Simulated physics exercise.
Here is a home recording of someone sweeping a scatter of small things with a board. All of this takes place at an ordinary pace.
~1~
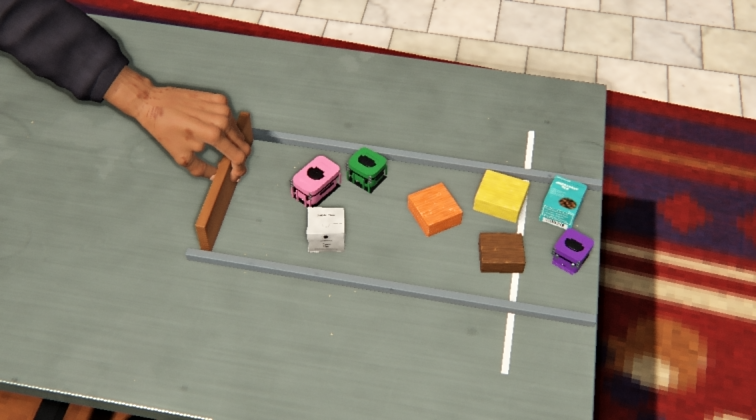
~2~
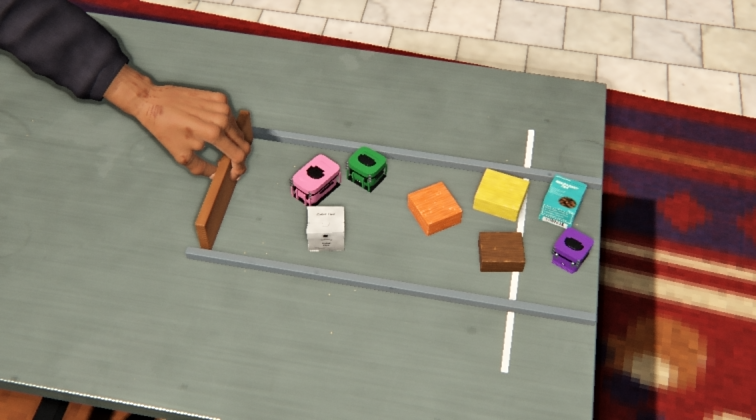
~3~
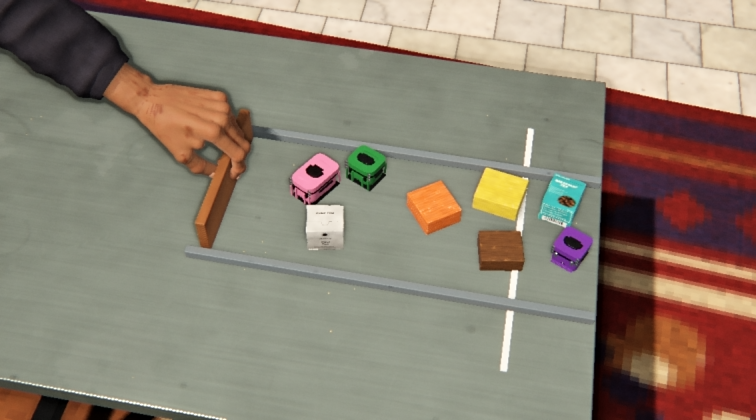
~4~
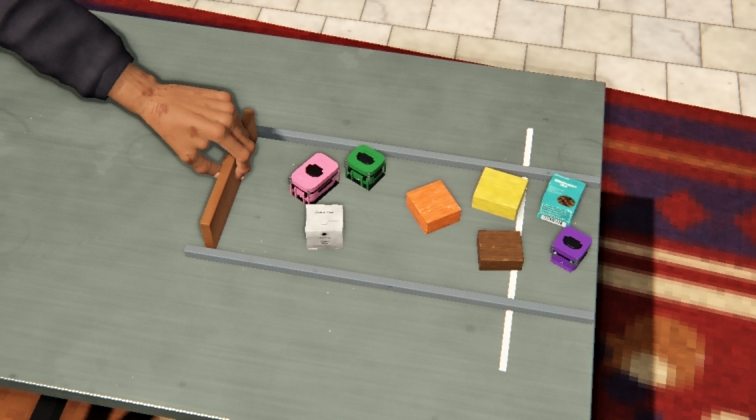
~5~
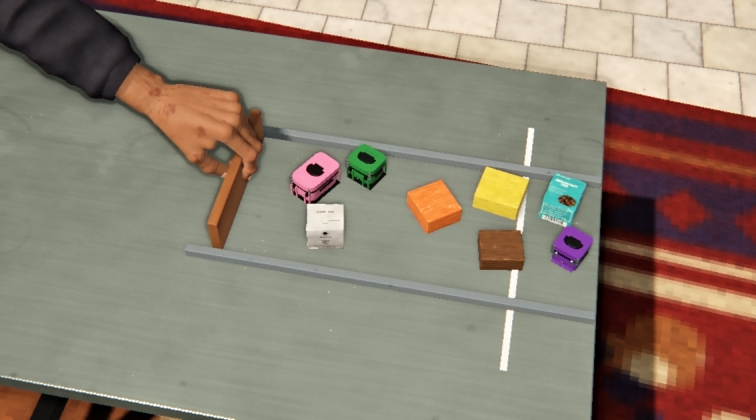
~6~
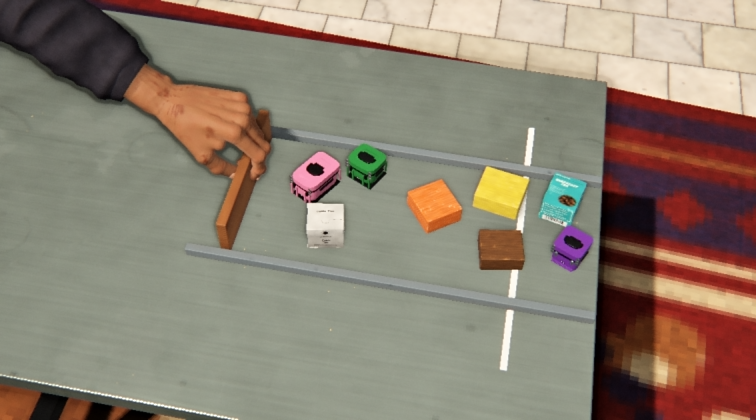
On a grey tabletop beside a patterned red rug, a hand holds a wooden board upright between two rails, left of eight small boxes and blocks. The board stays nearly still at first, then the hand slides it slightly right, while the scattered things stay in place, untouched.
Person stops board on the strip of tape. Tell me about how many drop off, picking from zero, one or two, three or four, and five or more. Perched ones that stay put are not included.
The loss over the edge is just one or two.
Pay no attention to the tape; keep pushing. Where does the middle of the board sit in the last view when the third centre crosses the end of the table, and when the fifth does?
At (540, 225) for the third, at (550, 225) for the fifth.
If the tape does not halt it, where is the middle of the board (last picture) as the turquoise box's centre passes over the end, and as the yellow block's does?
Roughly at (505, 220) and roughly at (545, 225).
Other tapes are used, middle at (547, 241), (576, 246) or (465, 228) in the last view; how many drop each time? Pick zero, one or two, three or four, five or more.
3 or 4; at least five; none at all.
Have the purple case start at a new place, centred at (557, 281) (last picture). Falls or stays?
Well, this time it drops away.
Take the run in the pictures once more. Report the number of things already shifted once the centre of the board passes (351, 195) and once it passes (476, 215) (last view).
3 and 7.
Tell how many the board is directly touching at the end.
Looks like 3 of them, all told.
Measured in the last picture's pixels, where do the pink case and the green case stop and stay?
The first near (537, 212), the second near (541, 182).
Early on, none off yet; purple case at rest near (571, 249); turquoise box at rest near (563, 200); brown block at rest near (501, 250).
A while later, none off yet; purple case at rest near (571, 249); turquoise box moving near (568, 200); brown block moving near (503, 254).
Finally, the number that fall off is one or two; lost, turquoise box and purple case.
